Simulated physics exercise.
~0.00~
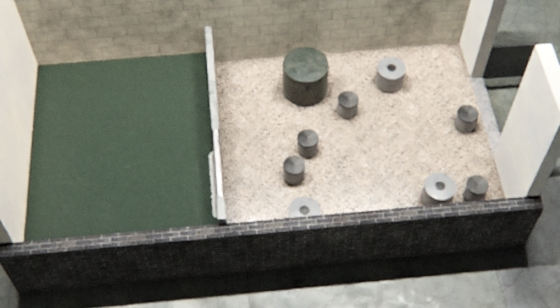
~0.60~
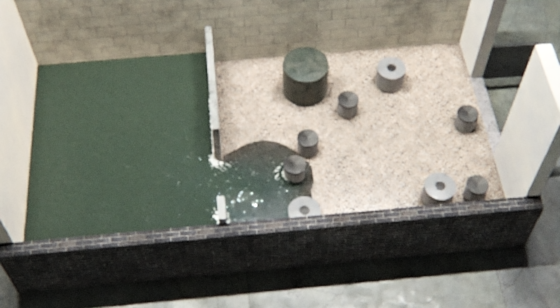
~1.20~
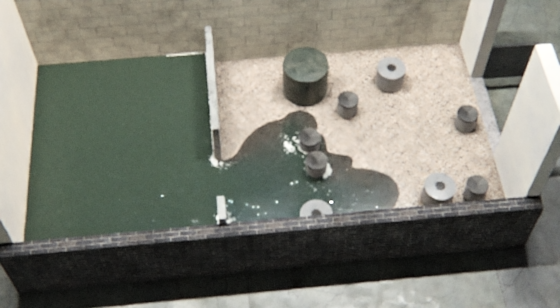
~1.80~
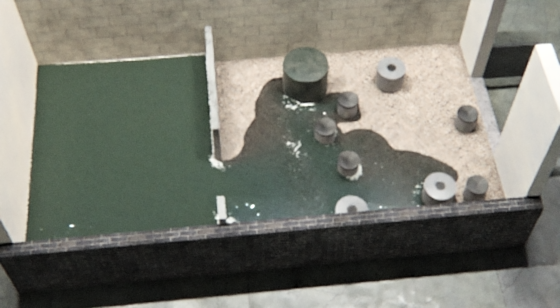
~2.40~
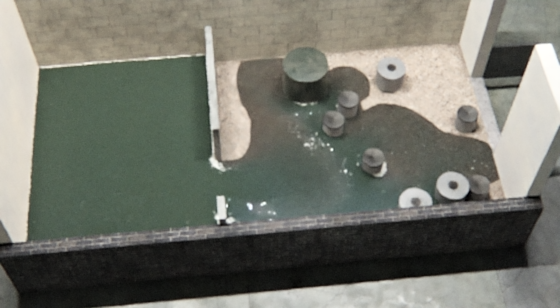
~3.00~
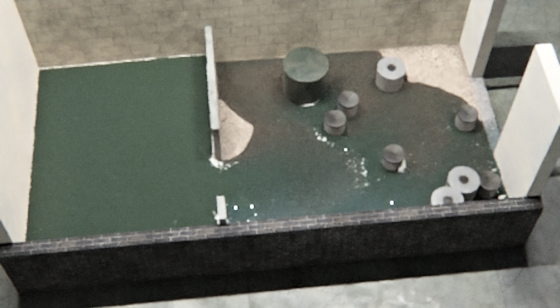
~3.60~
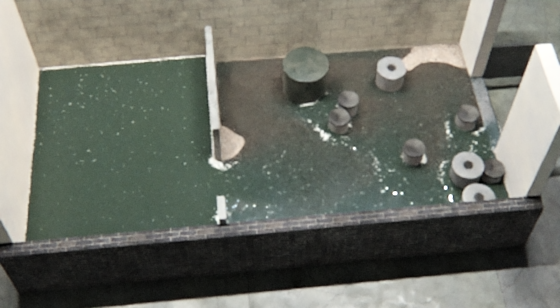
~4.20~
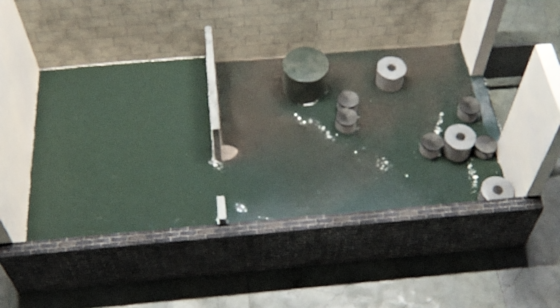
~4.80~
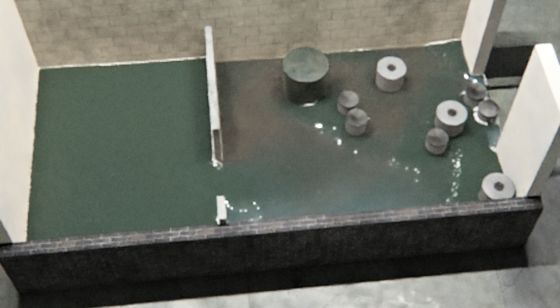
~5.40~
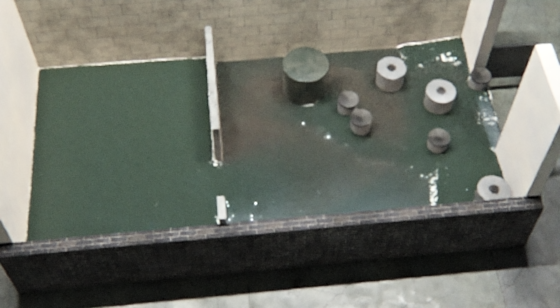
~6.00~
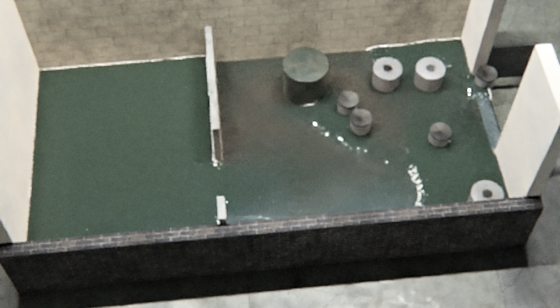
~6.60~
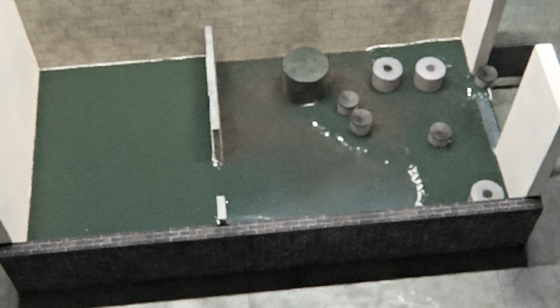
To begin with, dark green water fills the left side of a walled space, while pails, pale tubs and a big green drum stand on the dry, light floor to the right. Water bursts through a gap near the front of the dividing wall and spreads around them. It pushes several pails and a front tub rightward, covering nearly all the floor. Near the right wall, another tub and some pails swing toward the back, and one dark pail disappears by the side opening. Finally, two tubs sit side by side at the back, another rests in the front right corner, and the drum remains in place.
